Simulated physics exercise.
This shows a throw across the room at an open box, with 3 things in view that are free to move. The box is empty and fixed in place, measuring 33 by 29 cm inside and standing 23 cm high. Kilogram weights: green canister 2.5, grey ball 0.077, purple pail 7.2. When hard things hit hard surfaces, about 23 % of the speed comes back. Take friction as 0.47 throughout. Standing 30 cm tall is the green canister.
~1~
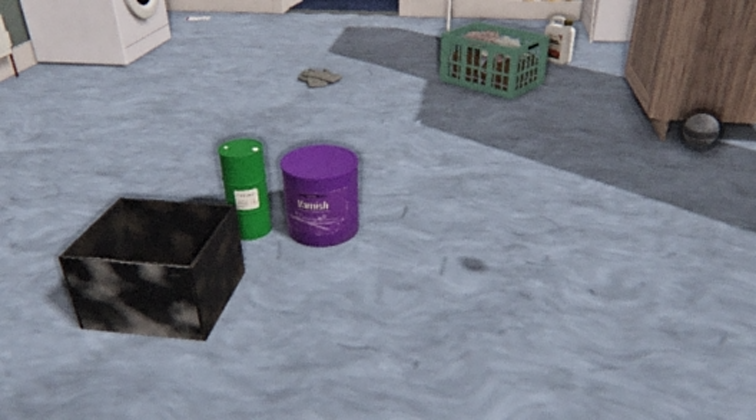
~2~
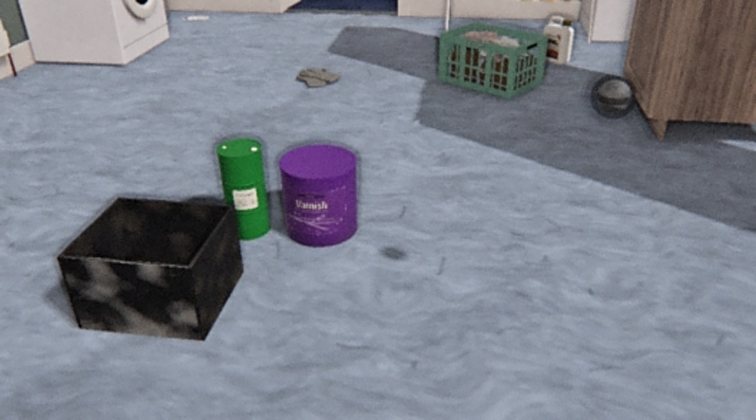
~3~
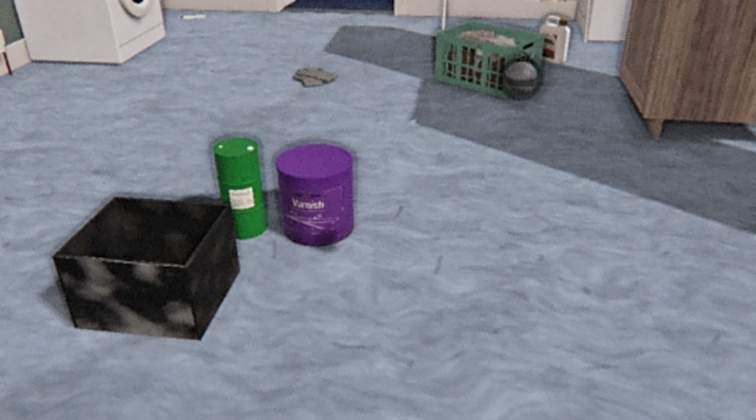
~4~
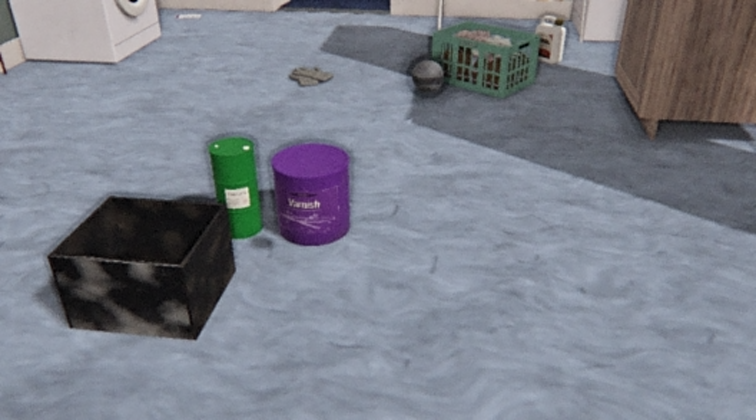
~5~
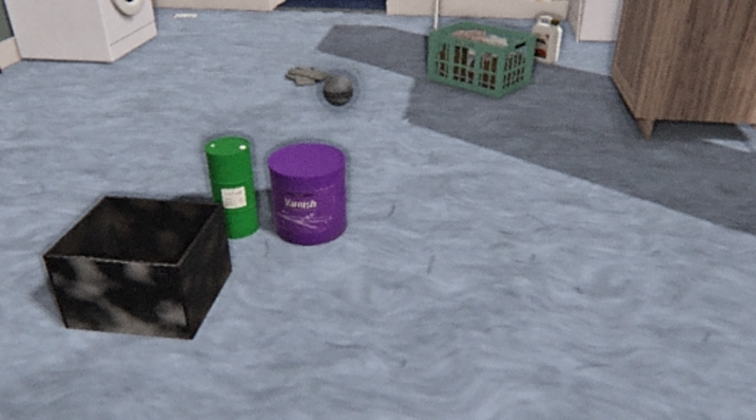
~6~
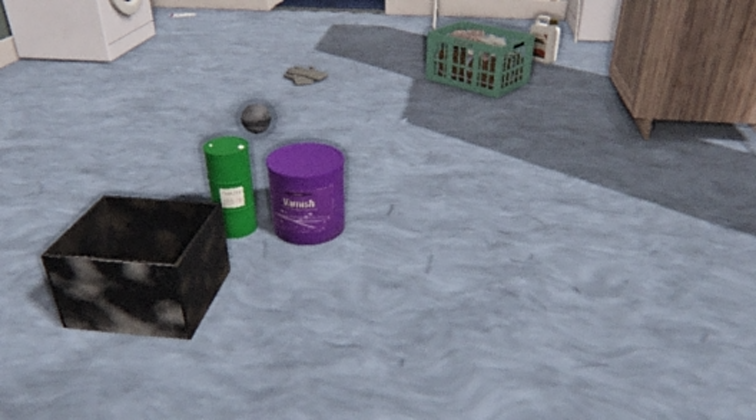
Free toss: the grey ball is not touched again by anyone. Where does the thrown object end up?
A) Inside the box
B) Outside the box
(A) Inside the box.
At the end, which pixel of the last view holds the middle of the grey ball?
About (181, 305).
Then, 0.10 s later than the last frame, gap 7 cm; grey ball near (141, 191).
Then, 0.20 s later than the last frame, ball inside the box; grey ball near (98, 275).
Then, 0.40 s later than the last frame, ball inside the box; grey ball near (151, 300).
Then, 0.60 s later than the last frame, ball inside the box; grey ball near (180, 304).
When it is over, ball inside the box; the bystanders within 10 cm of the start. End places, in pixels of the last picture, grey ball near (181, 305).
